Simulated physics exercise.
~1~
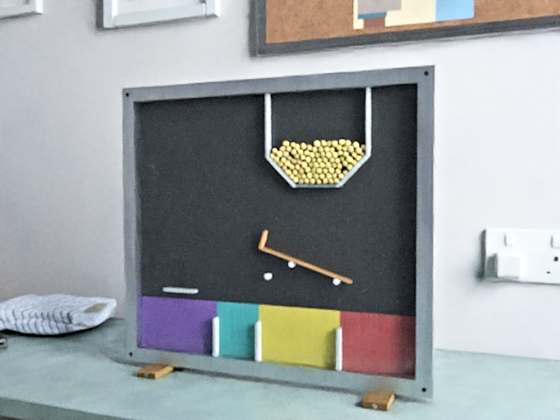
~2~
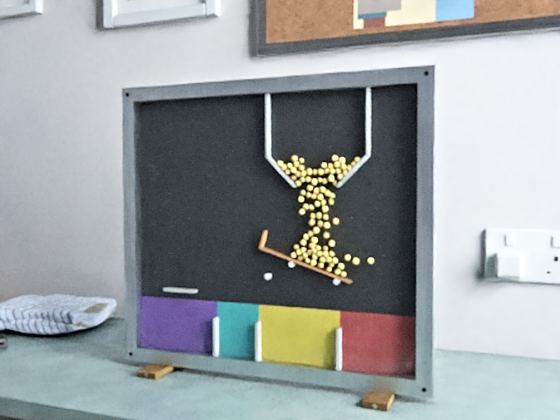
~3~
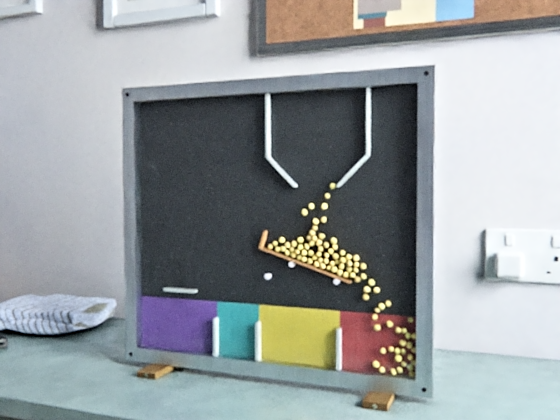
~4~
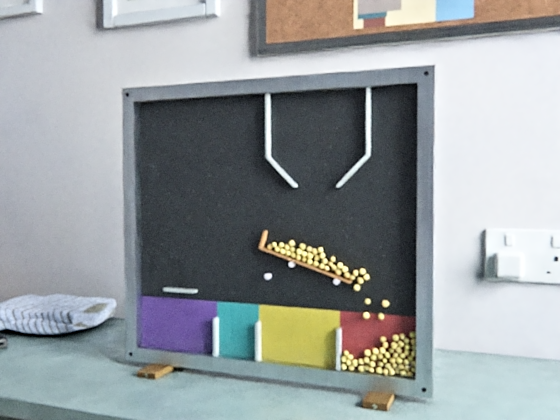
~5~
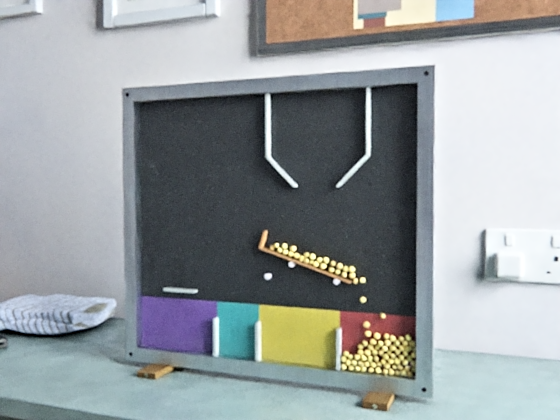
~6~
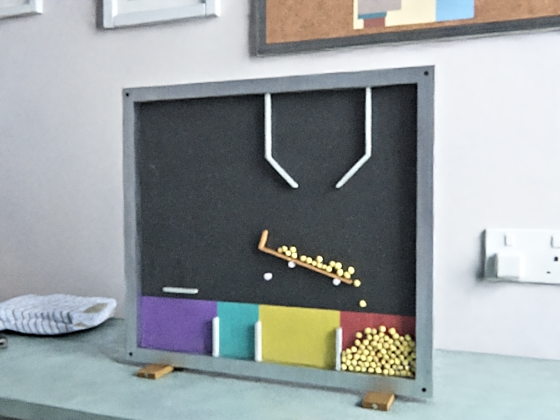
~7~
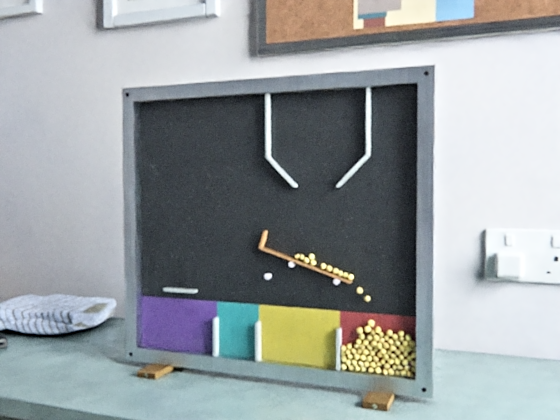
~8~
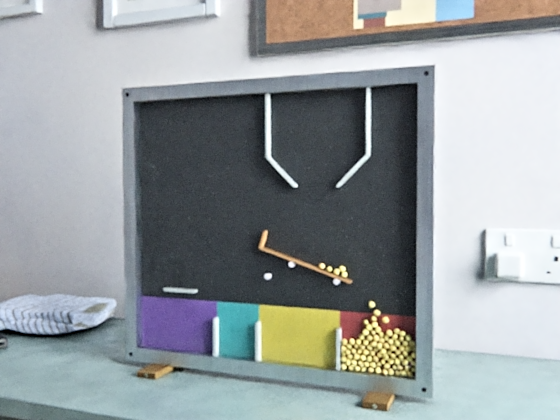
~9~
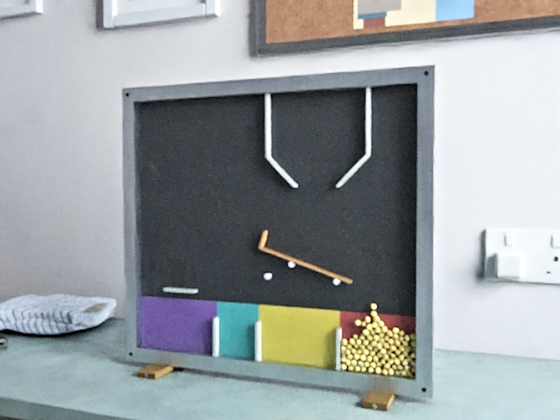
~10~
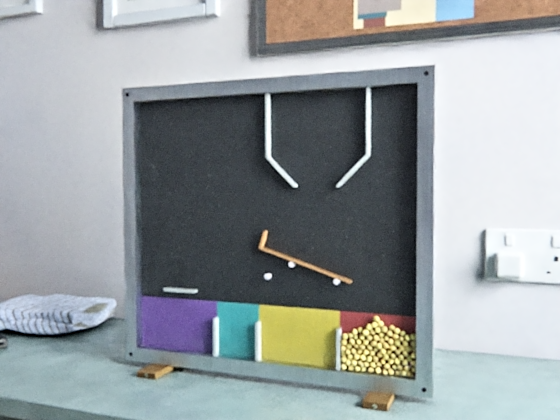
In an upright box, yellow beans drop onto a sloping orange rocker and slide rightward, filling the red bin.
